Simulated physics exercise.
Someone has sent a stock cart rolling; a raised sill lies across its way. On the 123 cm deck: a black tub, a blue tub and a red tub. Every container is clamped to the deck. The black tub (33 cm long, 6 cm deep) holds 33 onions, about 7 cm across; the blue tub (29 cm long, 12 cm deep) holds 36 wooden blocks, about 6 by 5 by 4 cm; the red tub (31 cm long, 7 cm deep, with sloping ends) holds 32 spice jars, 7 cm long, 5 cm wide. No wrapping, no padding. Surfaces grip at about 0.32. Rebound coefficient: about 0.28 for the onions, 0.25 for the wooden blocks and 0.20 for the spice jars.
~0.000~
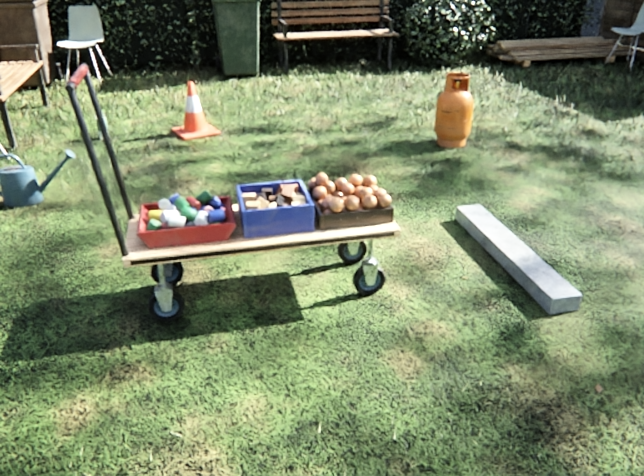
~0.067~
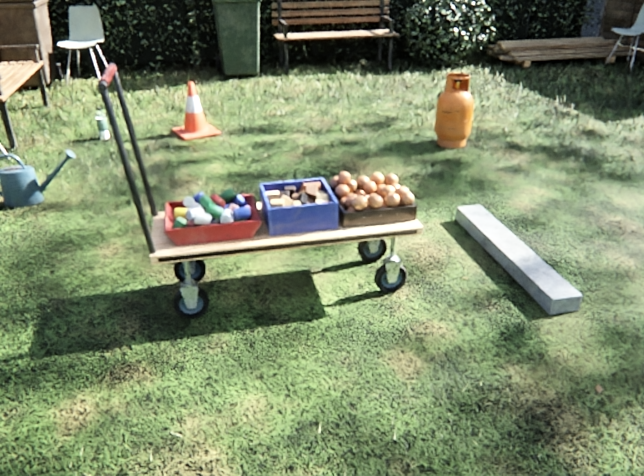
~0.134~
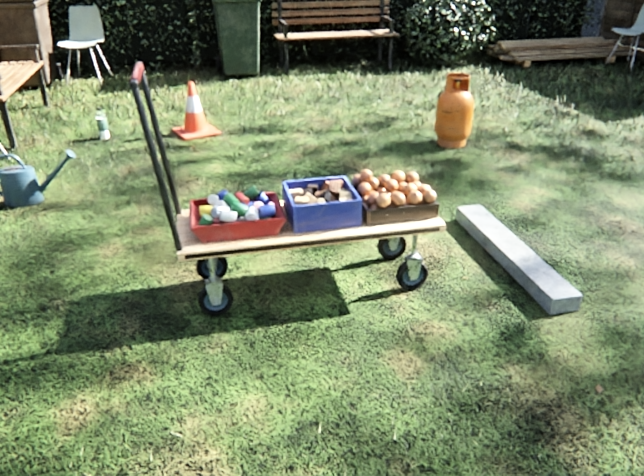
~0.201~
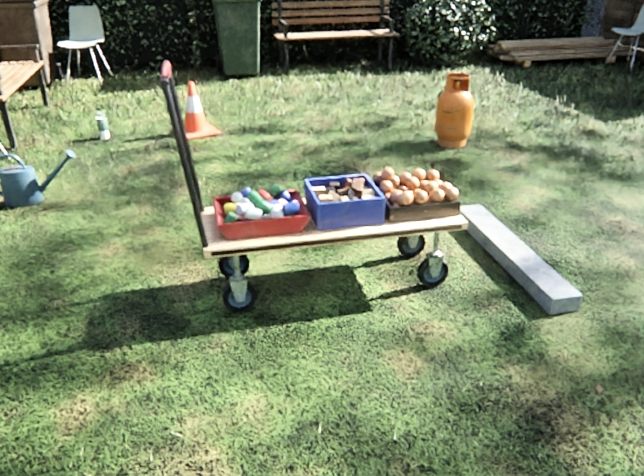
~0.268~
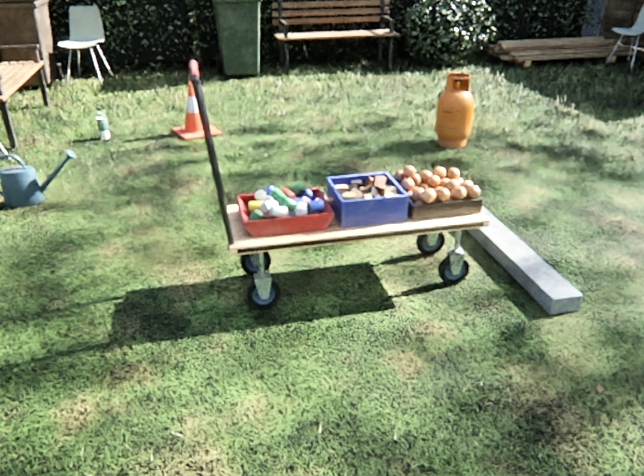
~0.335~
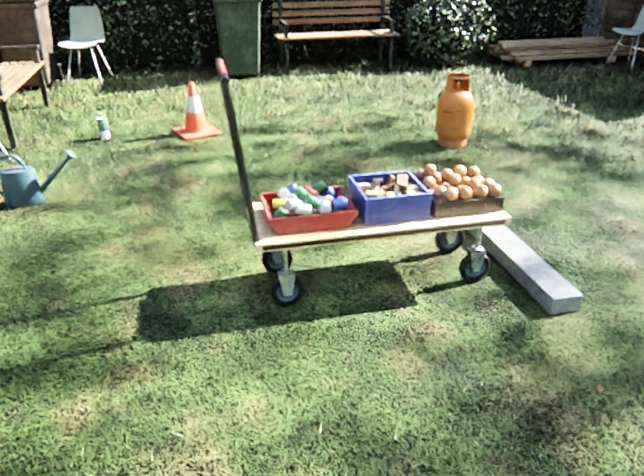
We see a flat cart with an upright handle rolling steadily rightward across a lawn, carrying a red tub of jars, a blue tub of wooden blocks and a container of onions, drawing closer to a pale raised sill.
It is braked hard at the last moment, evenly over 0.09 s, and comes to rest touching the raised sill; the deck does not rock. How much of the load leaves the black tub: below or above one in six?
More than a sixth of the onions leave the black tub.
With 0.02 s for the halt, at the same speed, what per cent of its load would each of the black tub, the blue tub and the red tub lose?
Then black tub 40, blue tub 0, red tub 20 per cent.
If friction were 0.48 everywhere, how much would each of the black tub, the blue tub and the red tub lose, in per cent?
Then black tub 30, blue tub 10, red tub 10 per cent.
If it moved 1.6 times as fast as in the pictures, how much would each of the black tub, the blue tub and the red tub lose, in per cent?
In that case black tub 50, blue tub 10, red tub 30 per cent.
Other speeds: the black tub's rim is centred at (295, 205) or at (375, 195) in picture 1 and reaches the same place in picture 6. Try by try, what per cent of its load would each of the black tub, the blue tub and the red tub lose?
Black tub 50 then 20, blue tub 10 then 0, red tub 30 then 0 per cent.
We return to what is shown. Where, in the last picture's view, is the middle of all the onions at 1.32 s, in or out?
Around (494, 191).
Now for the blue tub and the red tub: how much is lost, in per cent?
Blue tub 0, red tub 5 per cent.
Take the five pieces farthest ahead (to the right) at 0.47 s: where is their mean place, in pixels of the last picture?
Near (511, 178).
After 0.37 s, it begins to slow.
After 0.47 s, the black tub is down by 3 of 33, the blue tub has all 36 and the red tub has all 32.
After 0.59 s, the black tub is down by 8 of 33, the blue tub has all 36 and the red tub is down by 2 of 32.
After 0.82 s, the black tub is down by 10 of 33, the blue tub has all 36 and the red tub is down by 1 of 32.
Final count (at 1.32 s), the black tub is down by 10 of 33, the blue tub has all 36 and the red tub is down by 1 of 32. Asked share, 10 of 33, 30 per cent.
